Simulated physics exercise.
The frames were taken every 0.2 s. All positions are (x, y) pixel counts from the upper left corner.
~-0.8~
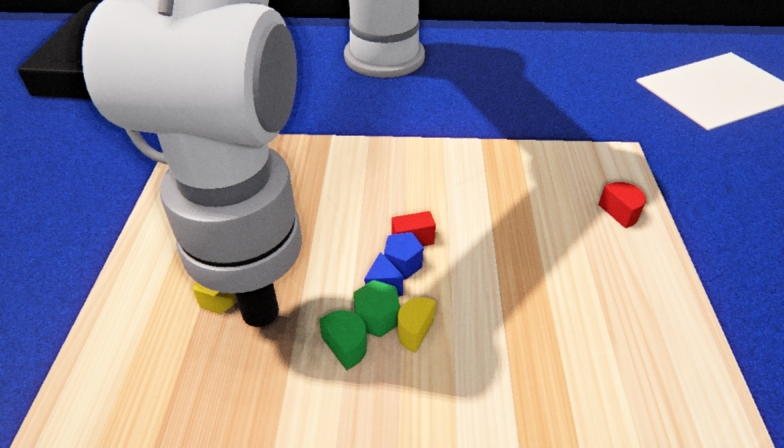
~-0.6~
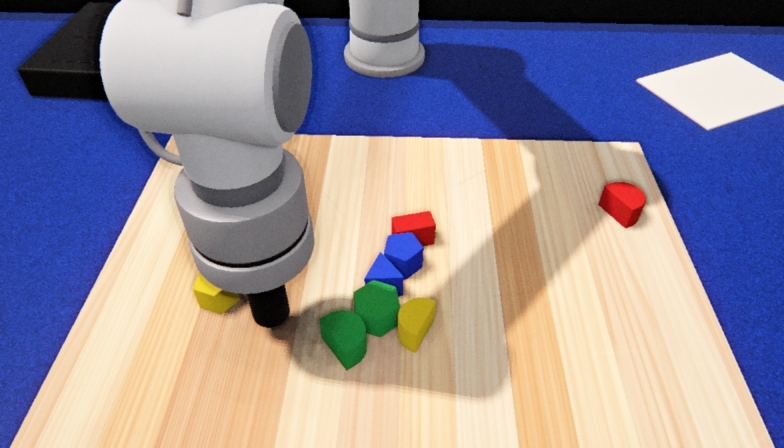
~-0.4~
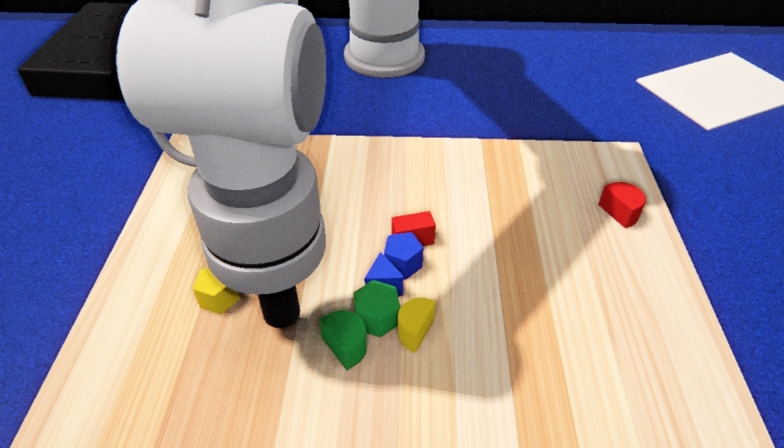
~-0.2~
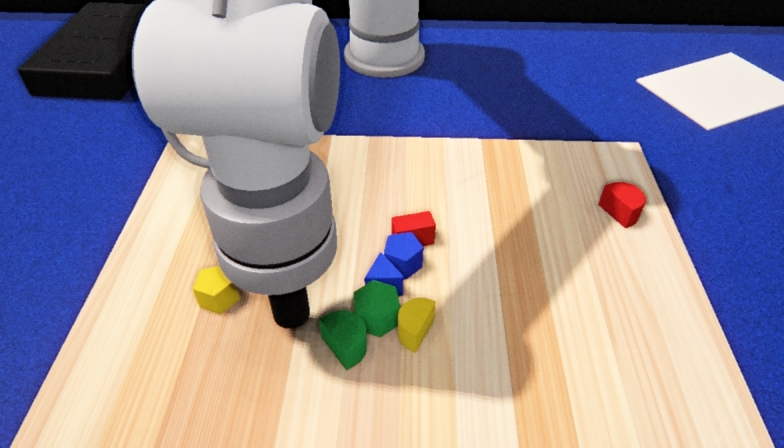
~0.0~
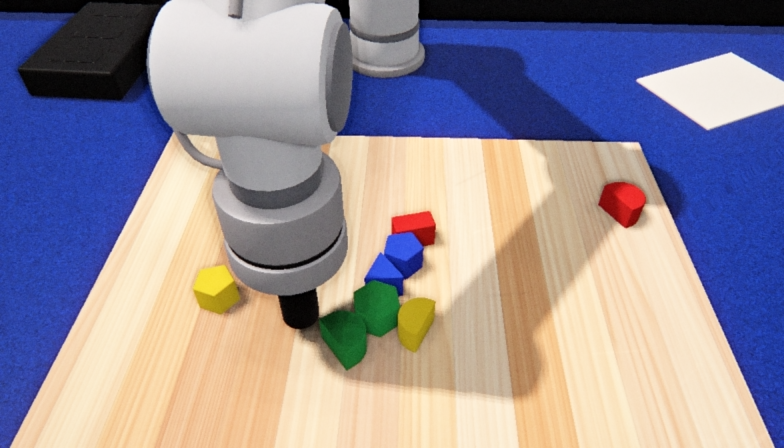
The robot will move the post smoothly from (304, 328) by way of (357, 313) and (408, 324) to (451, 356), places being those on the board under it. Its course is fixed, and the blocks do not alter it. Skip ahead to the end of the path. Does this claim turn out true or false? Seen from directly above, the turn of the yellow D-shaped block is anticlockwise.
The claim does not hold.
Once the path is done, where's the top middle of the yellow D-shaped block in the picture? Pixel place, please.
Pixel (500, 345).
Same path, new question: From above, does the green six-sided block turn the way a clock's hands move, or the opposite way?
The sense of turning is anti-clockwise.
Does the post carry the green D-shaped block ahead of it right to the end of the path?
No, it doesn't check out.
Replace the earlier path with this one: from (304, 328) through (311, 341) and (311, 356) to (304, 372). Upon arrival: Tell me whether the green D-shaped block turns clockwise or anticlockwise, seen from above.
My answer: Anticlockwise.
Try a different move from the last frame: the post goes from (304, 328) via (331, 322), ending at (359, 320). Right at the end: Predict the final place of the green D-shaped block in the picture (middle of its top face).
Just about (367, 336).
What follows on the original path. One third of the way, post at (356, 300); green D-shaped block at (353, 330); green six-sided block at (396, 297); yellow D-shaped block at (430, 317), turned 15° clockwise.
Two thirds of the way, post at (409, 312); green D-shaped block at (353, 330); green six-sided block at (449, 302); yellow D-shaped block at (472, 335), turned 90° clockwise.
At the end, post at (453, 344); green D-shaped block at (353, 330); green six-sided block at (470, 306), turned 35° anticlockwise; blue triangle still; yellow D-shaped block at (500, 345), turned 95° clockwise.
